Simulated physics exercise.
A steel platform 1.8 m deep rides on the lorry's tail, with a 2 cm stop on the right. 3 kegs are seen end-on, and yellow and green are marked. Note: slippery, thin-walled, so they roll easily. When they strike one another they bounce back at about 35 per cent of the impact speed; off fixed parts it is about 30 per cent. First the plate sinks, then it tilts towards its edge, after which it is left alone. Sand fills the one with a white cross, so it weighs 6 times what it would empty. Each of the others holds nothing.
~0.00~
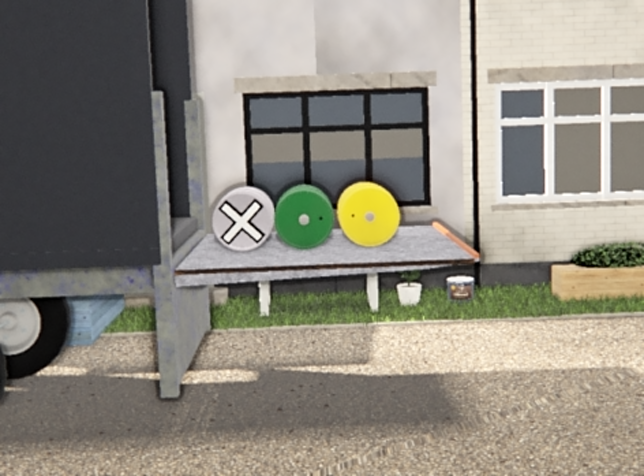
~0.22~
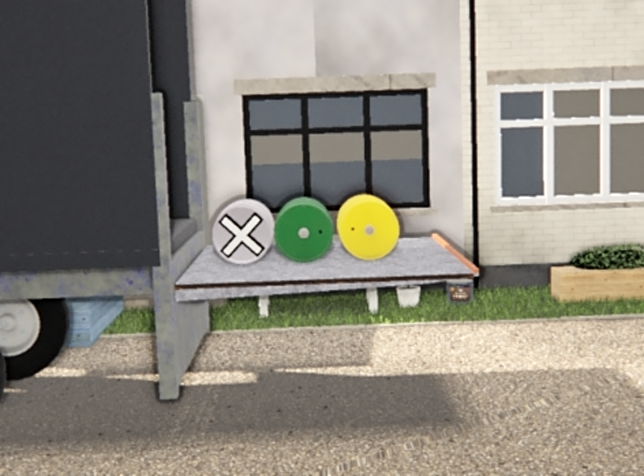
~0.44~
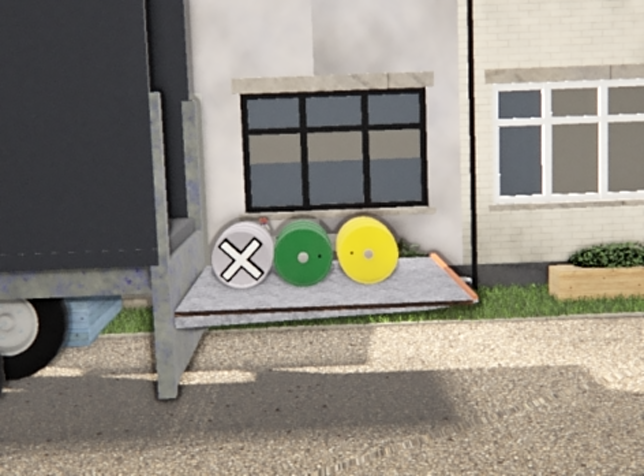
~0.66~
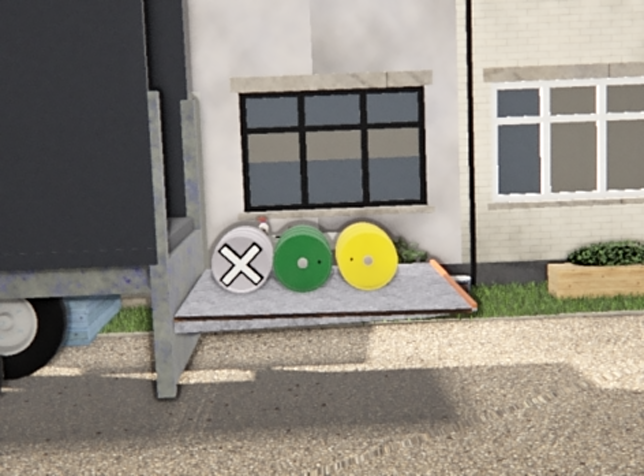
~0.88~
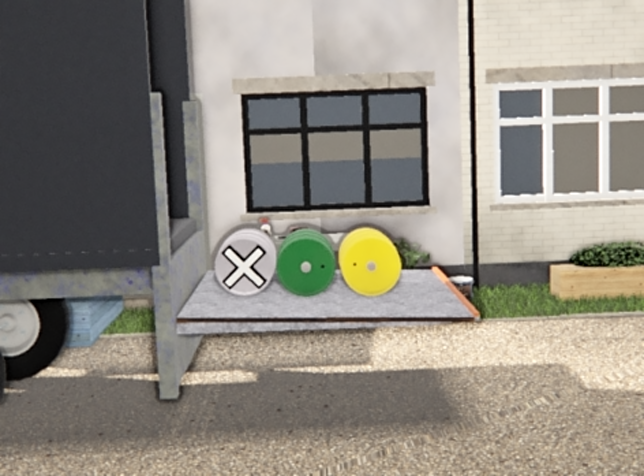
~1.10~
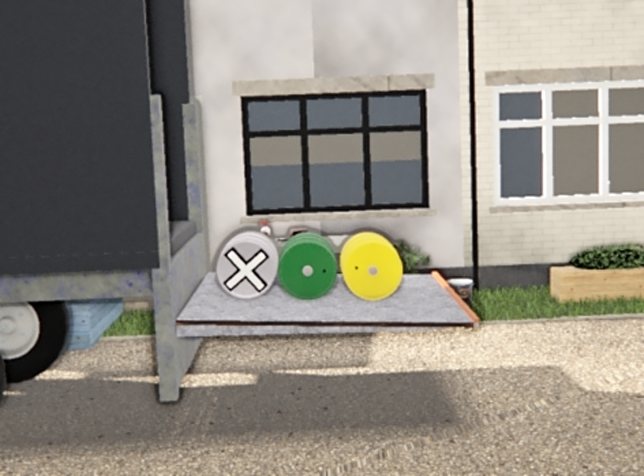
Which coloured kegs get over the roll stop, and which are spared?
Yellow: Goes over the edge; green: Goes over the edge.
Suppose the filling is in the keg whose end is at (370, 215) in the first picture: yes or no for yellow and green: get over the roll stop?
For yellow it does not happen, while for green it does not happen.
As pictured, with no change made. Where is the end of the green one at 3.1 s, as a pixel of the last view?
Position: About (392, 272).
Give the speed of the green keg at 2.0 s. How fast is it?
0.3 m/s or so.
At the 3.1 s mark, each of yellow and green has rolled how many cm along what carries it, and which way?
Yellow 55 right, green 55 right.
After 2.0 s, yellow is on the plate, 40 cm from the stop, rolling right; green is on the plate, 85 cm from the stop, rolling right; 0 of 3 are off.
After 3.1 s, yellow is on the plate, 5 cm from the stop, rolling right; green is on the plate, 45 cm from the stop, rolling right; 0 of 3 are off.
After 4.4 s, yellow is off the lift, on the ground; green is over the stop and falling; 2 of 3 are off.
At rest (8.1 s), yellow is off the lift, on the ground; green is off the lift, on the ground; 3 of 3 are off.
